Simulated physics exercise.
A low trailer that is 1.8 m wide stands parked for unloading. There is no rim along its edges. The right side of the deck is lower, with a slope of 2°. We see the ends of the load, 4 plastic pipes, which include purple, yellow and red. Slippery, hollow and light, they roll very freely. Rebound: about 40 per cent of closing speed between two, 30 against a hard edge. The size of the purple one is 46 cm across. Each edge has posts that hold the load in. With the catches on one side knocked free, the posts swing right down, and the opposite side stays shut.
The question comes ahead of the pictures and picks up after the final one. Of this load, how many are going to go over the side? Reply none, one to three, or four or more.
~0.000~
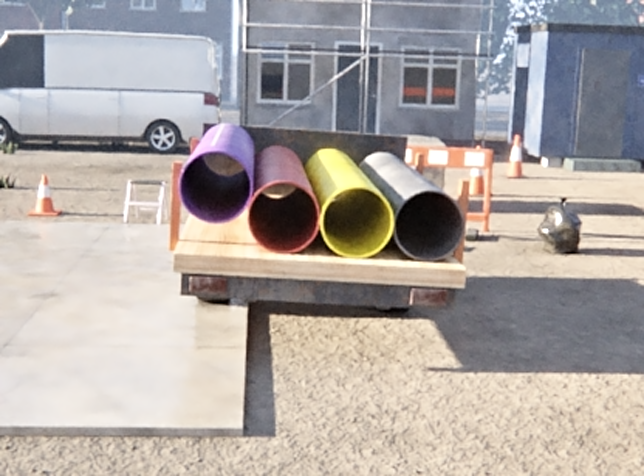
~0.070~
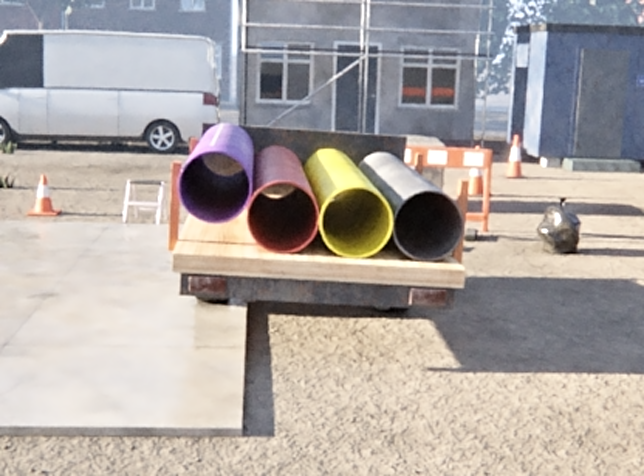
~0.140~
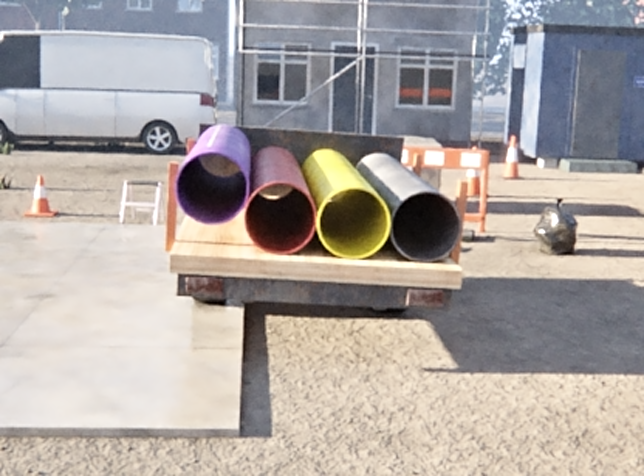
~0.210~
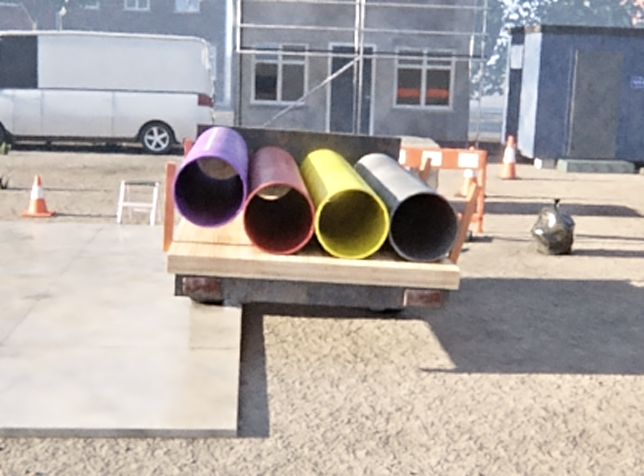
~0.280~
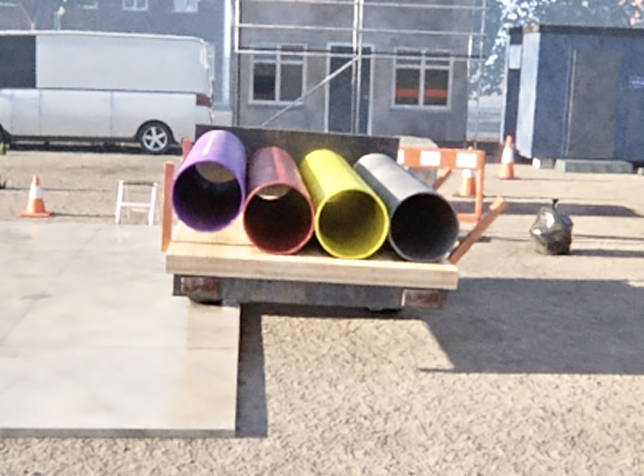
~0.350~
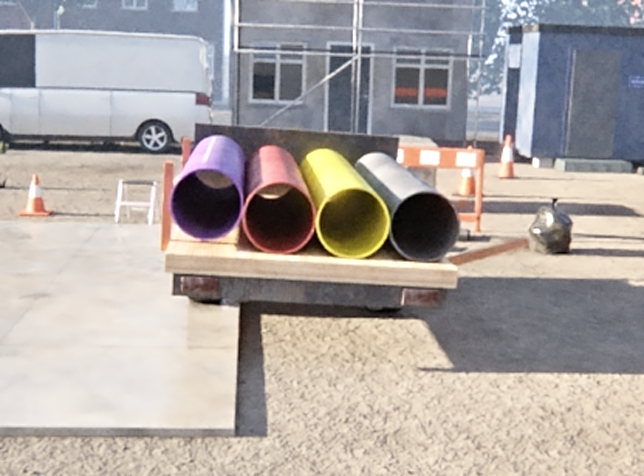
Reply: Four or more.
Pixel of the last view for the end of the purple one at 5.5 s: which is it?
(472, 233), roughly.
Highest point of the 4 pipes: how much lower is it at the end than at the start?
90 cm.
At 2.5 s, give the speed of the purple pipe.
Close to 0.3 m/s then.
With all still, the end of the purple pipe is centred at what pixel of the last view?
You'll find it at roughly (507, 332) in the final picture.
By 2.5 s, purple is on the deck, 55 cm from the left edge, rolling right; yellow is on the deck, 5 cm from the right edge, rolling right; red is on the deck, 55 cm from the right edge, rolling right; 1 of 4 is off.
By 5.5 s, purple is dropping off the right side; yellow is on the ground to the right; red is down on the right; 4 of 4 are off.
Finally (6.9 s), purple is on the ground to the right; yellow is on the ground to the right; red is down on the right; 4 of 4 are off.
